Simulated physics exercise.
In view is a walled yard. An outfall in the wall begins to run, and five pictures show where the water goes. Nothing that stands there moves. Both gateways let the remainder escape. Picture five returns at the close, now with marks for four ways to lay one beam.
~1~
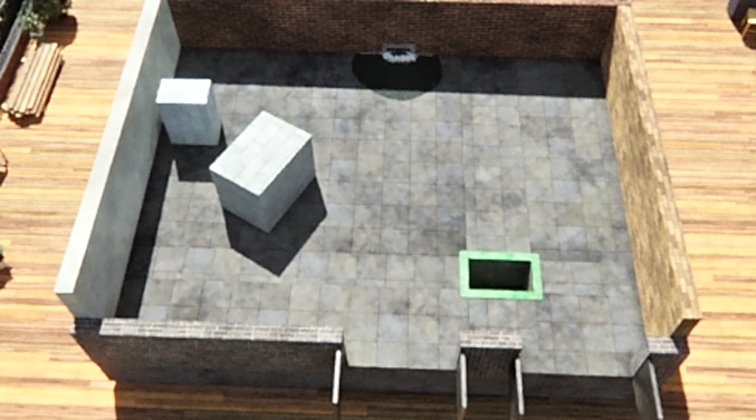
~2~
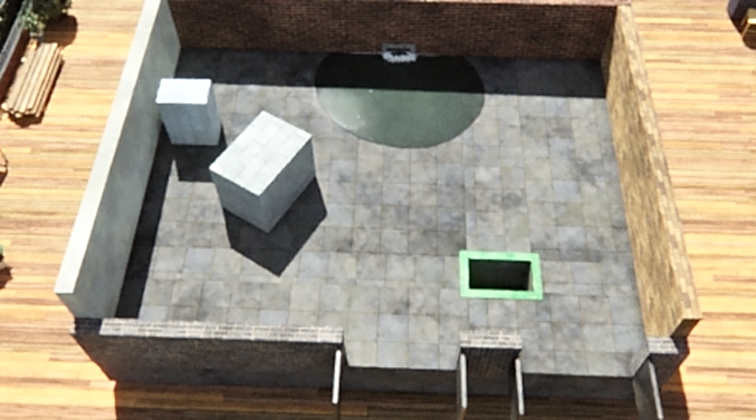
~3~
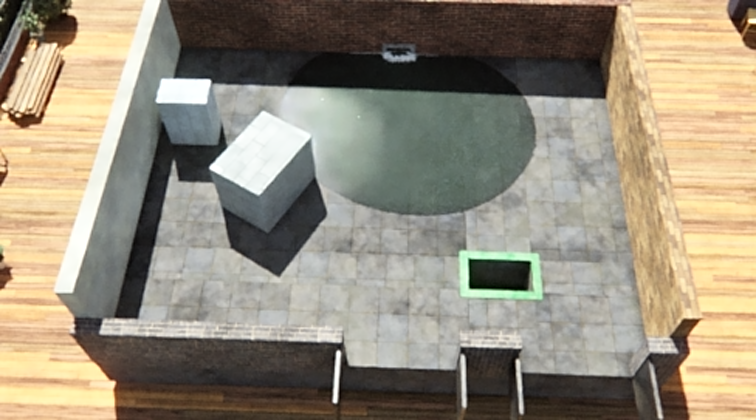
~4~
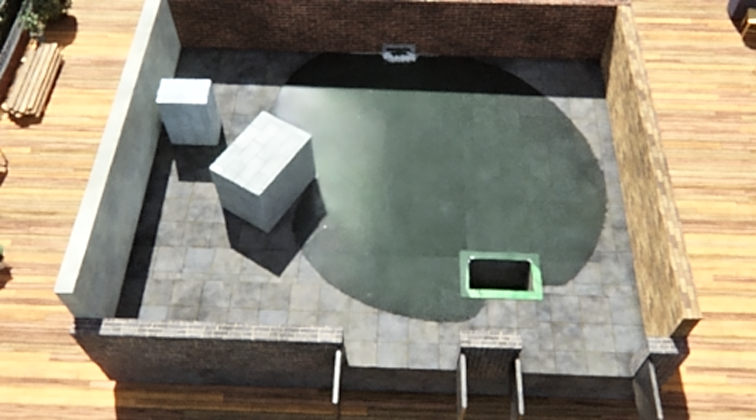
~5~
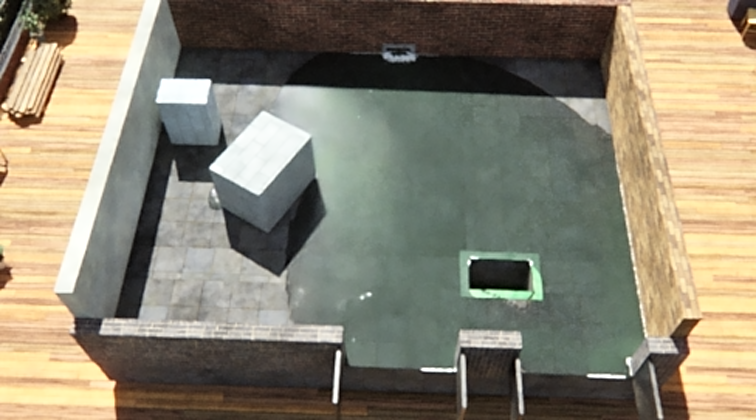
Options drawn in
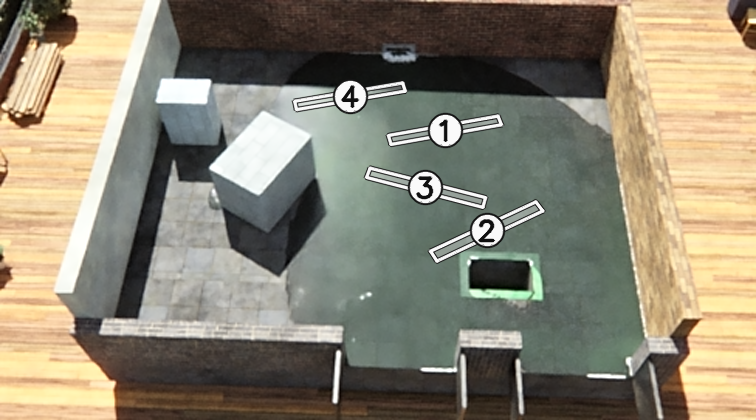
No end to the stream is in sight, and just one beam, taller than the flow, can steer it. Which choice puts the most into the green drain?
The best place is 4.
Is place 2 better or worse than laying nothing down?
Worse.
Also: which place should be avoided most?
2.
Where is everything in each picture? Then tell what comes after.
The first frame shows outfall at (399, 50); green drain at (500, 275); open gate at (571, 359); open gate at (400, 353); front seen at (399, 94), 3 % of the ground wet; green drain still dry.
The second frame shows front seen at (391, 144), 12 % of the ground wet; green drain still dry.
The third frame shows front seen at (484, 199), 27 % of the ground wet; green drain still dry.
The fourth frame shows front seen at (477, 305), 48 % of the ground wet; green drain taking water.
The fifth frame shows front seen at (627, 303), 64 % of the ground wet; green drain taking water.
On the marked copy, 1 from (389, 139) to (499, 120); 2 from (433, 256) to (539, 206); 3 from (368, 172) to (484, 202); 4 from (295, 105) to (403, 87).
For place 1, about 9 % of the stream goes into the green drain, about 91 % out by the gates.
For place 2, next to none of the stream goes into the green drain, about 99 % out by the gates.
For place 3, about 8 % of the stream goes into the green drain, about 92 % out by the gates.
For place 4, about 18 % of the stream goes into the green drain, about 82 % out by the gates.
